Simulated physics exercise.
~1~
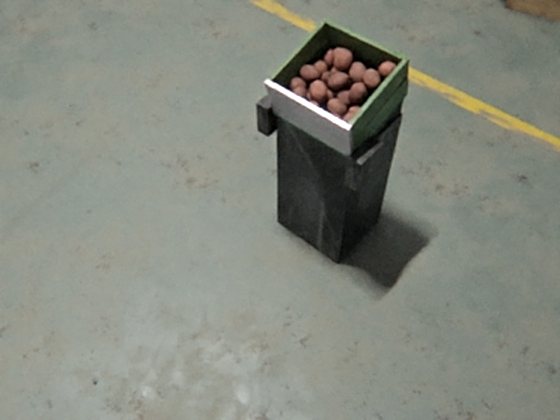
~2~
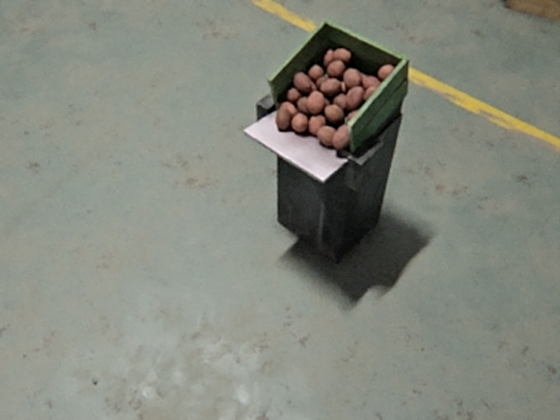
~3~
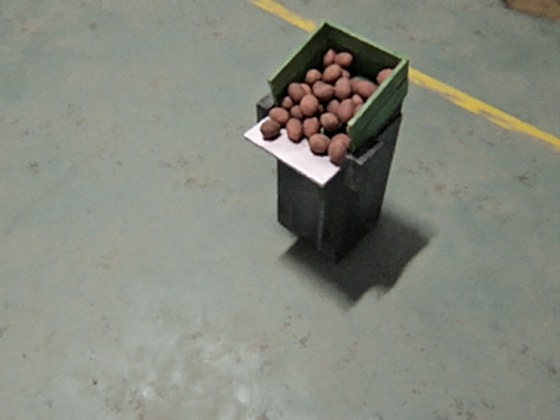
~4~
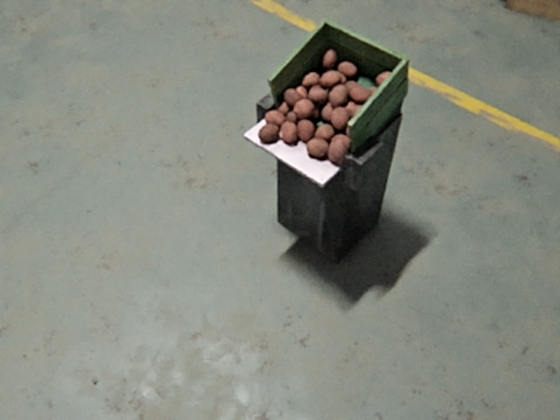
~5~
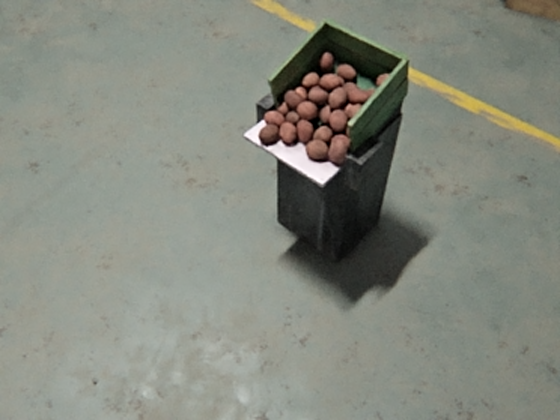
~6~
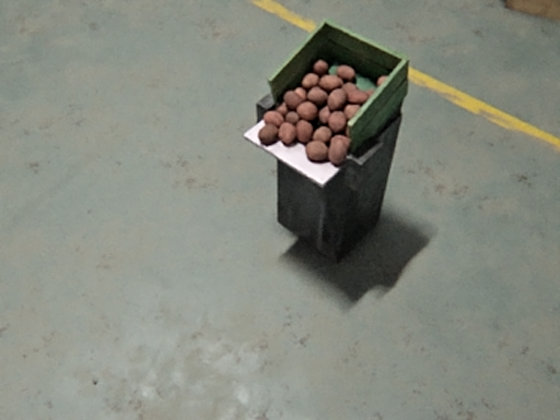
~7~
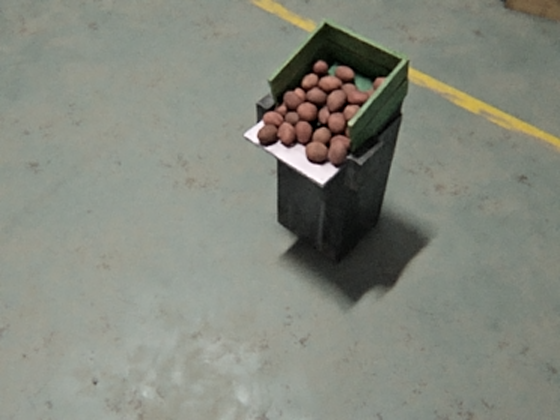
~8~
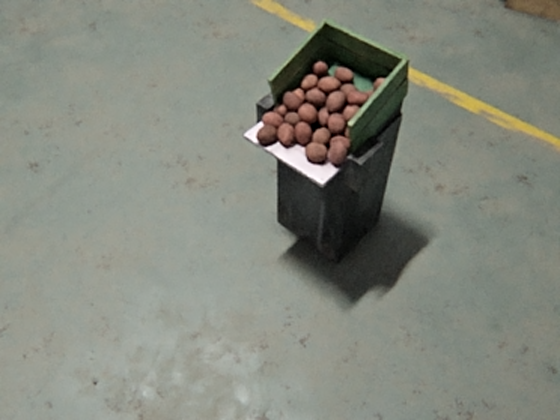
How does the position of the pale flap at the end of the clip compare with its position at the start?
At the start the flap is raised at a lean, closing the lower left end of the green box. By the end it has been let down and lies nearly flat, sticking outward with potatoes resting on it.
On a worn grey-green floor seen from above at an angle, a green open-topped box full of reddish-brown potatoes sits on a dark, tall stand, with a yellow line running across the floor behind it. At first a pale flap closes the box's lower left end. The flap swings down and outward until it lies nearly flat like a shelf, and the potatoes slide forward onto it. They shift a little more, baring a patch of green at the back, then settle. At the end the potatoes rest heaped in the box and on the lowered flap, with none on the floor.
